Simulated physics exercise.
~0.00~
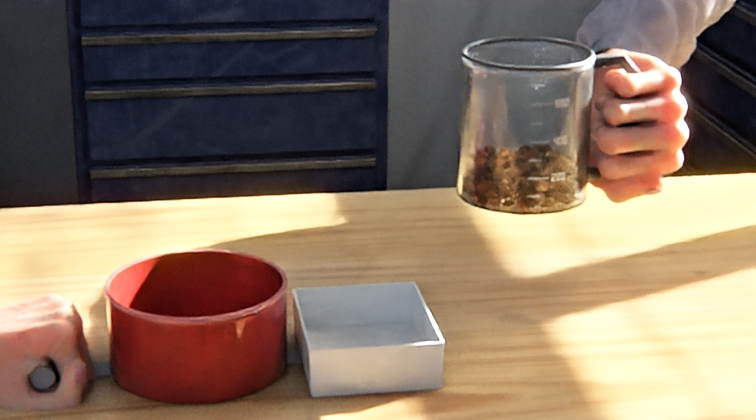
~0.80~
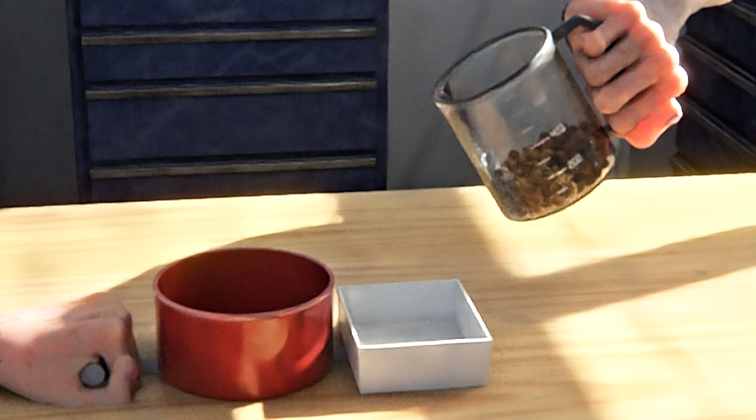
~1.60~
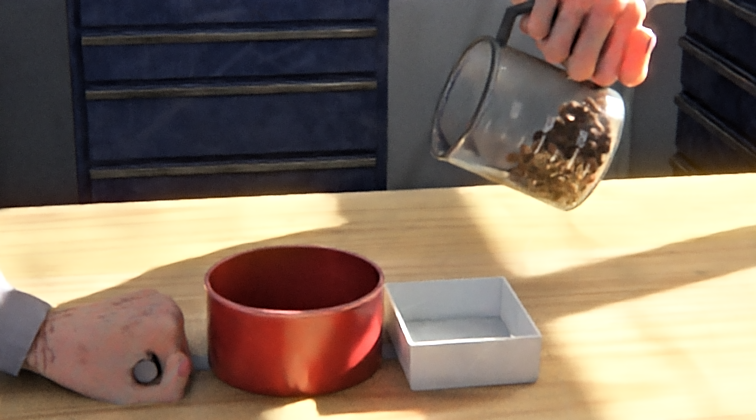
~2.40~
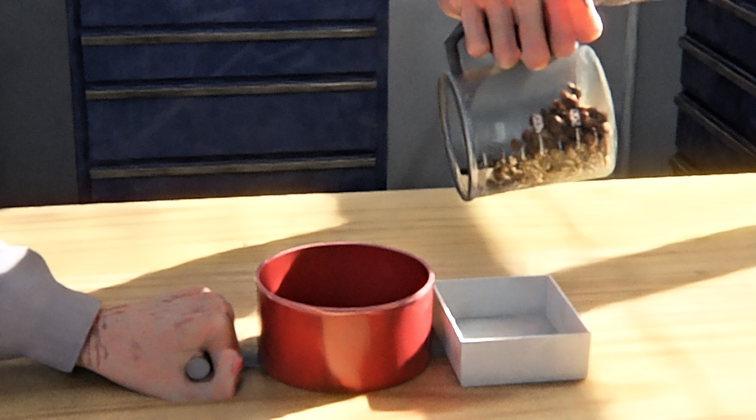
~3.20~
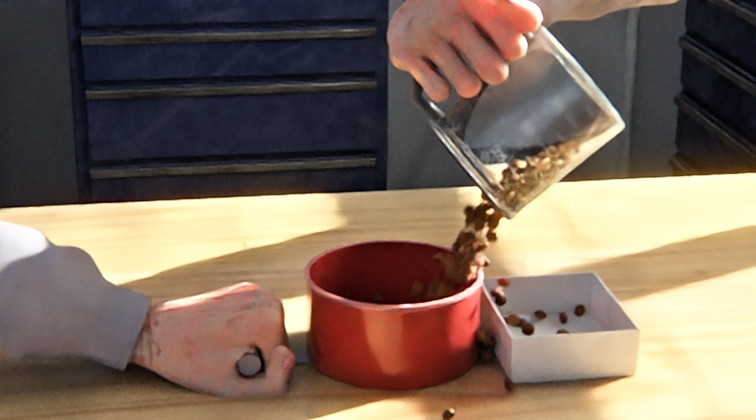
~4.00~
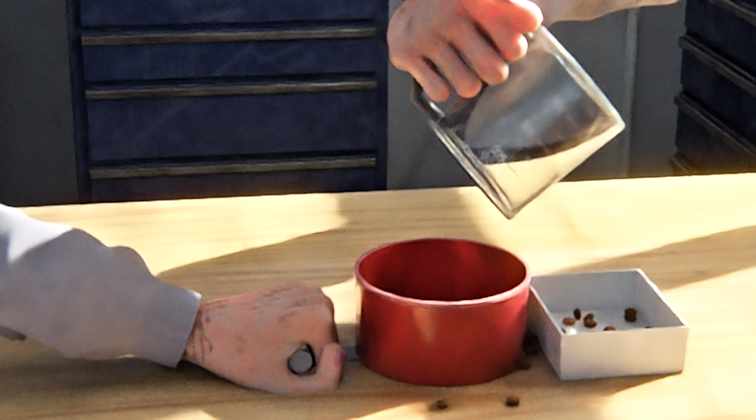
A glass jug tips and pours brown kibble mostly into a red pot sliding right beside a white tin.
